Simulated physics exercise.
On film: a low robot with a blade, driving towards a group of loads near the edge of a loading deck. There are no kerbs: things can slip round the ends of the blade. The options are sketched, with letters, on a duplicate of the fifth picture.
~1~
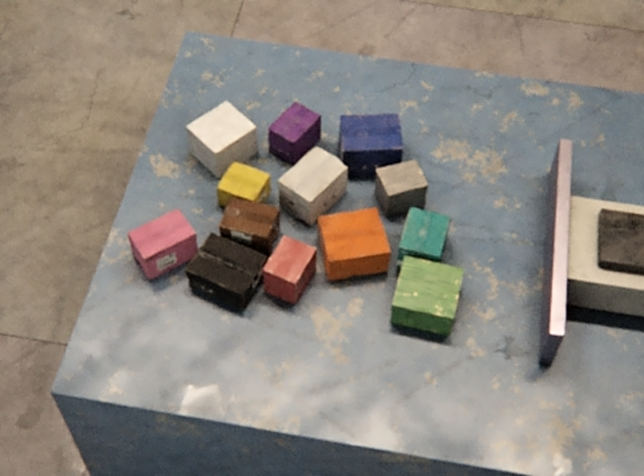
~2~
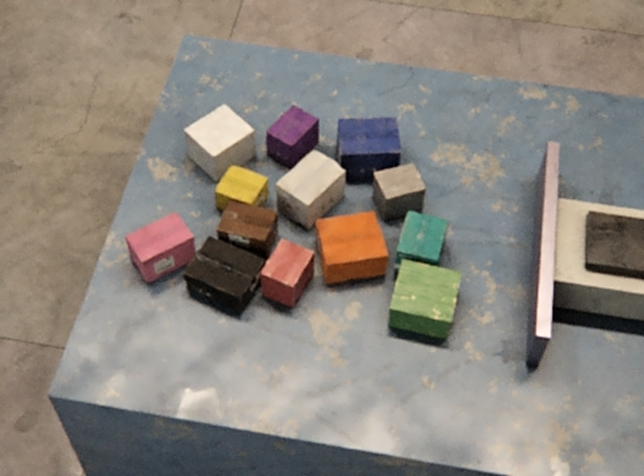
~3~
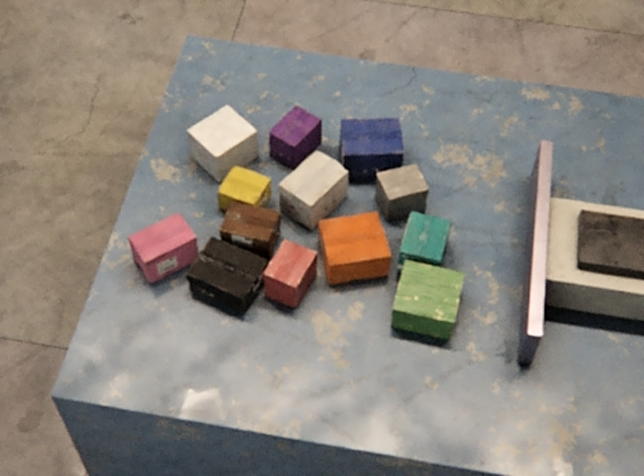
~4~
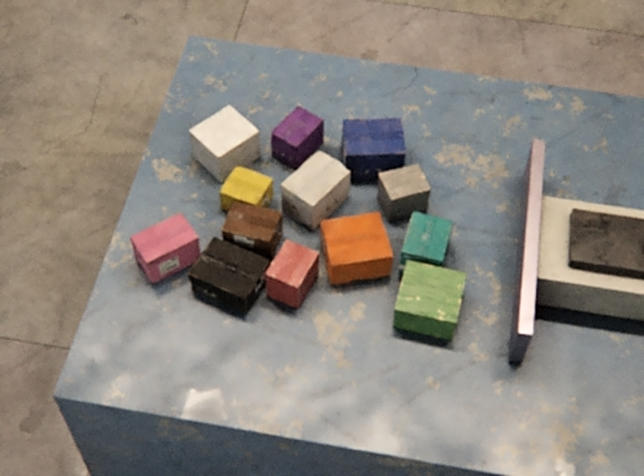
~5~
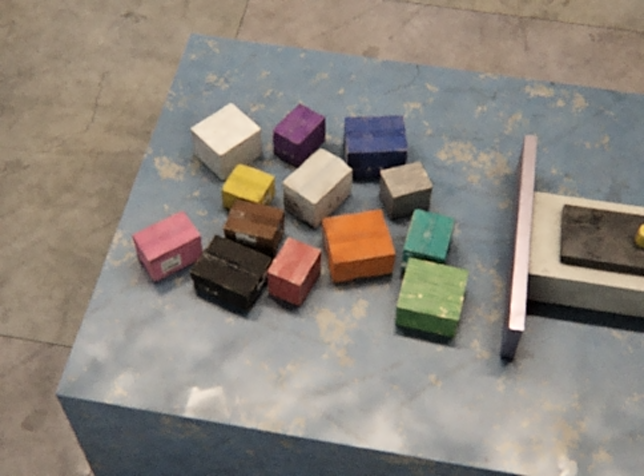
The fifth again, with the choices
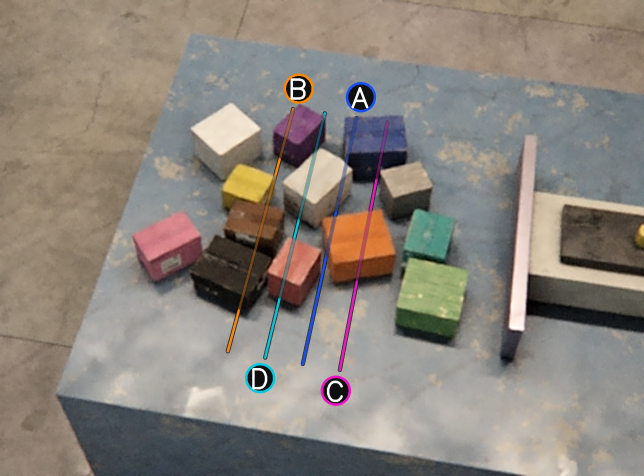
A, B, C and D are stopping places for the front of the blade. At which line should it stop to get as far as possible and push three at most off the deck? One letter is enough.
As far as mark B.
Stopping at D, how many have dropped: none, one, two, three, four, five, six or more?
The count is none.
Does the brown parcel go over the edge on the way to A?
No.
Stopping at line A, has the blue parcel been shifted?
Yes.
On the marked copy, A at (332, 230); B at (263, 219); C at (366, 235); D at (298, 225).
Taking B. A third of the way, robot (505, 223); green crate (380, 291); red crate (288, 272).
Two thirds of the way, robot (410, 209); pink box (152, 249); white crate (219, 143).
When it is over, robot (341, 198); brown parcel (134, 210); yellow parcel (148, 184); none fallen.
As for the rest, A is within the limit but short; C is within the limit but short; D is within the limit but short.
